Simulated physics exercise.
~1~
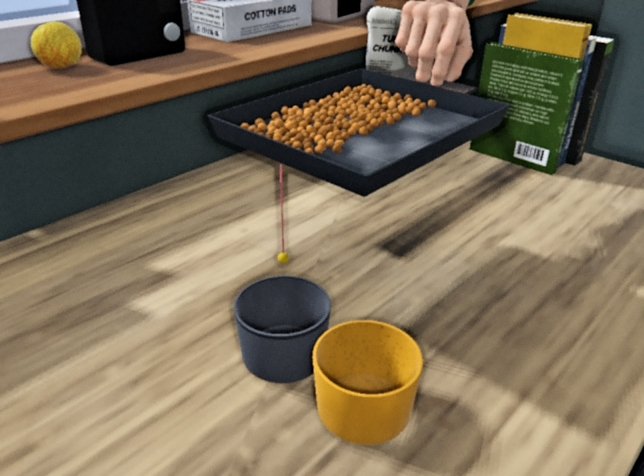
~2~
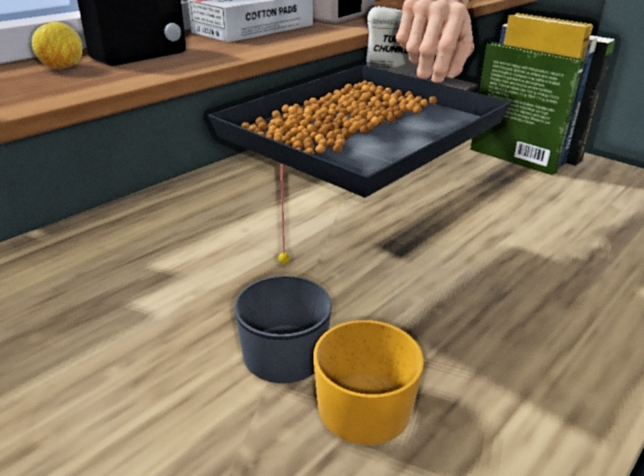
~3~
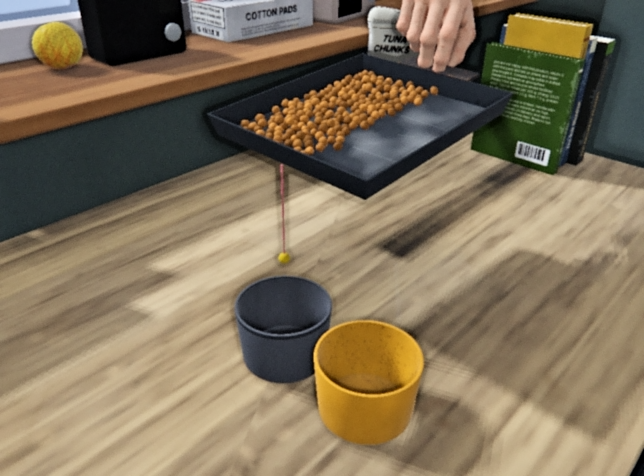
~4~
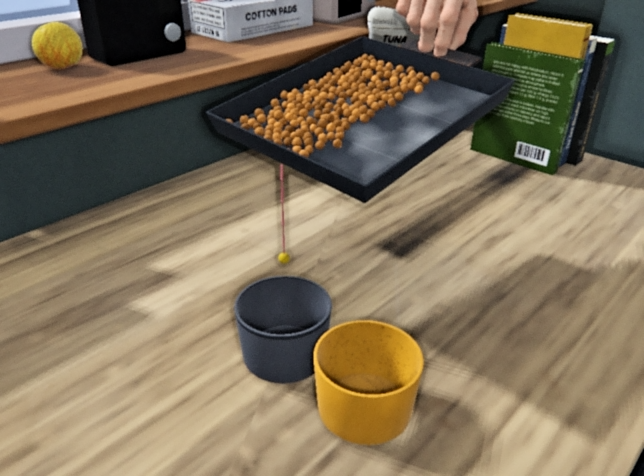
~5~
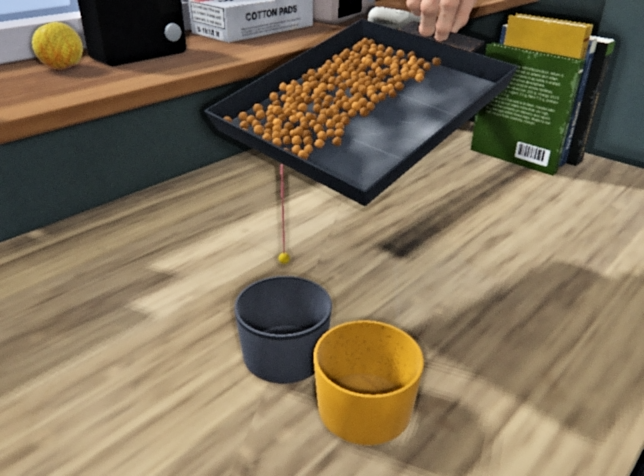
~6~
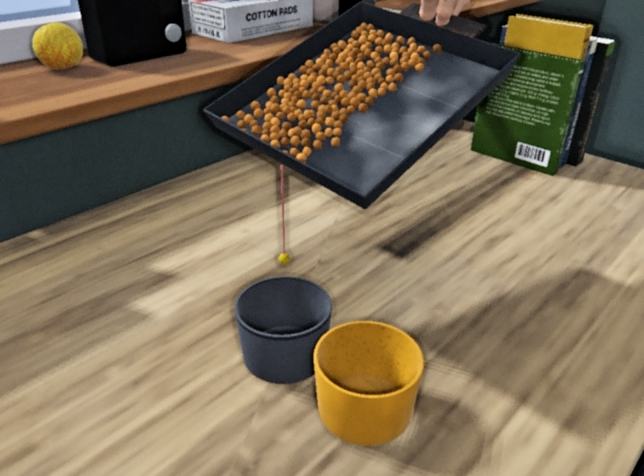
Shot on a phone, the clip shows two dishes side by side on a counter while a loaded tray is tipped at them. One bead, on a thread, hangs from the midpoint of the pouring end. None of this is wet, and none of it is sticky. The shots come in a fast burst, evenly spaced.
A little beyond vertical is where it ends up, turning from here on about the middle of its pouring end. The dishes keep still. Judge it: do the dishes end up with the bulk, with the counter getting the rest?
Yes, the dishes get the bulk.
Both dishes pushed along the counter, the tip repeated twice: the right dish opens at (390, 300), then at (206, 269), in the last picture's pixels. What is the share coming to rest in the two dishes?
About 10 per cent first, then about 0 per cent.
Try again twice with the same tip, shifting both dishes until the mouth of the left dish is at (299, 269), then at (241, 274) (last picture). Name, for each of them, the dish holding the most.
For the first placement, the right-side one; for the second placement, the right-side one.
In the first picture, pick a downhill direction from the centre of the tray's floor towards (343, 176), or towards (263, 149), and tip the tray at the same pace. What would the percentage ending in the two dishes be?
Lab note: Case 1 near 50 %, case 2 near 0 %.
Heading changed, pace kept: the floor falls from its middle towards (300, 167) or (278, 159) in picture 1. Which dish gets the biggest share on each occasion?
It would be the left-side one to begin with, and after that the left-side one.
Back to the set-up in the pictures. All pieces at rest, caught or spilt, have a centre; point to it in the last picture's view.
Centre at rest, last view: Approx. (311, 365).
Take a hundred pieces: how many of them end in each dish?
Roughly 40 in a hundred for the left dish, roughly 30 in a hundred for the right dish.
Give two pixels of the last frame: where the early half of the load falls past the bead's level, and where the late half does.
First around (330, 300), afterwards around (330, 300).
Shortly afterwards, tray tipped steeply; all but a few on the tray; a little in the air.
Next, tray tipped right over; near a third on the tray; a little in the right dish; near a quarter in the left dish; a little outside both; near a quarter in the air.
Some moments later, tray tipped past a quarter turn; near a quarter in the right dish; near a third in the left dish; near a third outside both.
In the end, tray tipped past a quarter turn; near a quarter in the right dish; near a third in the left dish; near a third outside both.
